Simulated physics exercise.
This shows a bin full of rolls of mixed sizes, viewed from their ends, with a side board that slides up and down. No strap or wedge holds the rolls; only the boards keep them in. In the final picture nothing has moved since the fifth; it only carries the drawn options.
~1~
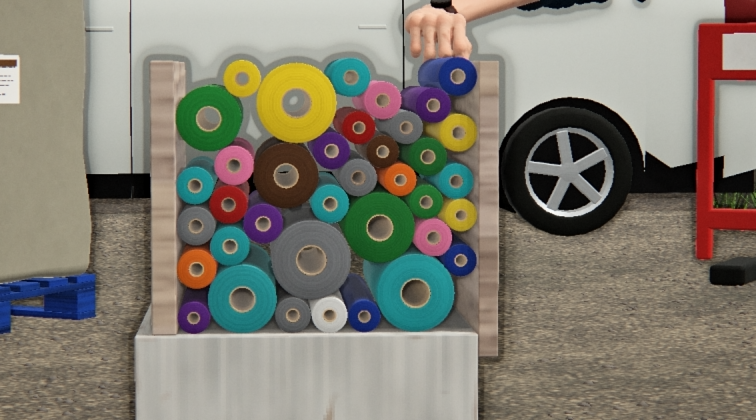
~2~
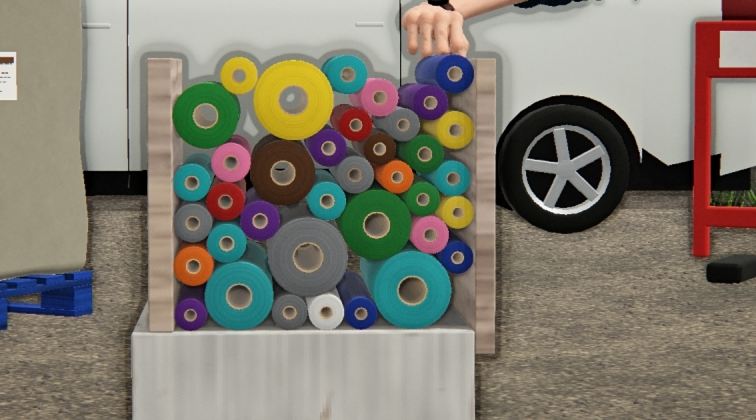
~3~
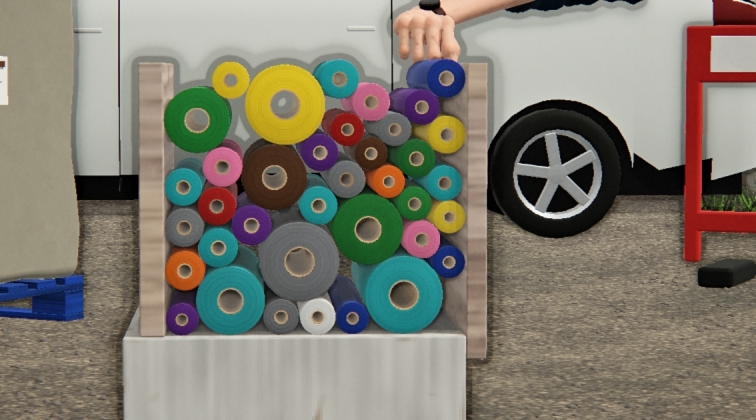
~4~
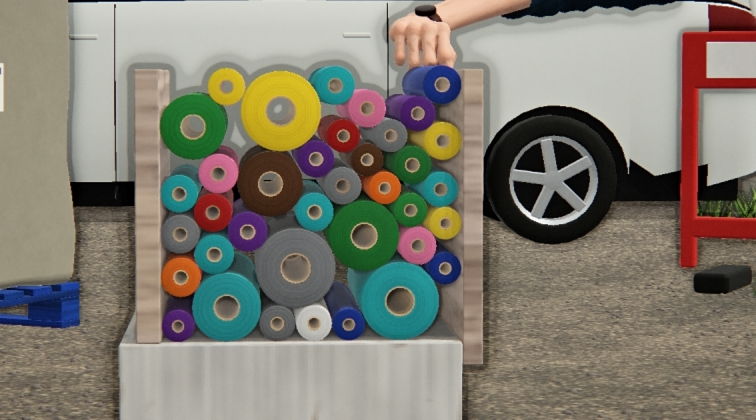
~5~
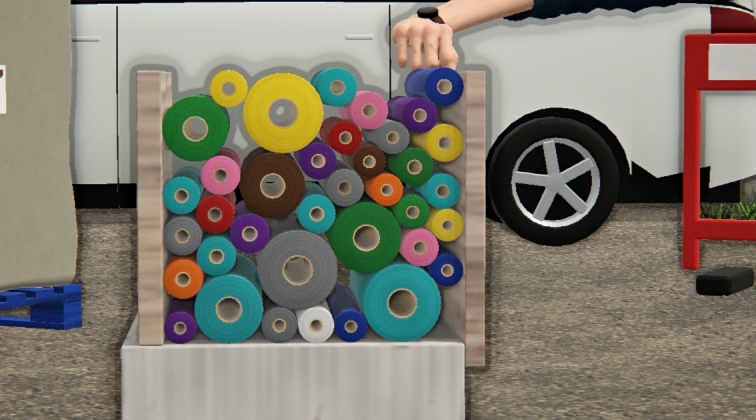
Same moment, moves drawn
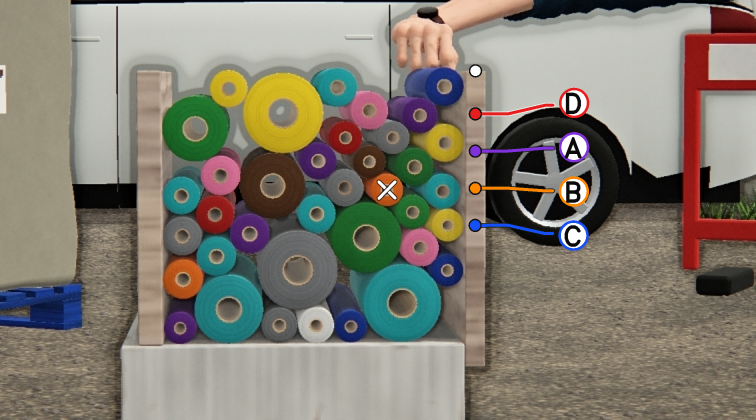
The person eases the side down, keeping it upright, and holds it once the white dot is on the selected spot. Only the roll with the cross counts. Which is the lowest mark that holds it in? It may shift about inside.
Slide it to C.
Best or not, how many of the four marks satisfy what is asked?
Four of them.
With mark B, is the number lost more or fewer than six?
Fewer than six.
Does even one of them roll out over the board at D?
No, at D.
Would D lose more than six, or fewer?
Fewer than six.
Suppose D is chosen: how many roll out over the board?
With D, none.
On the marked copy, A at (476, 151); B at (476, 188); C at (475, 225); D at (476, 114); the cross at (387, 190); the white dot at (476, 71).
Taking C. A third of the way, top of the board (464, 142).
Two thirds of the way, top of the board (464, 222).
When it is over, top of the board (464, 225), about five out over the board, the crossed one still inside.
As for the rest, A keeps the crossed one inside; B keeps the crossed one inside; D keeps the crossed one inside.
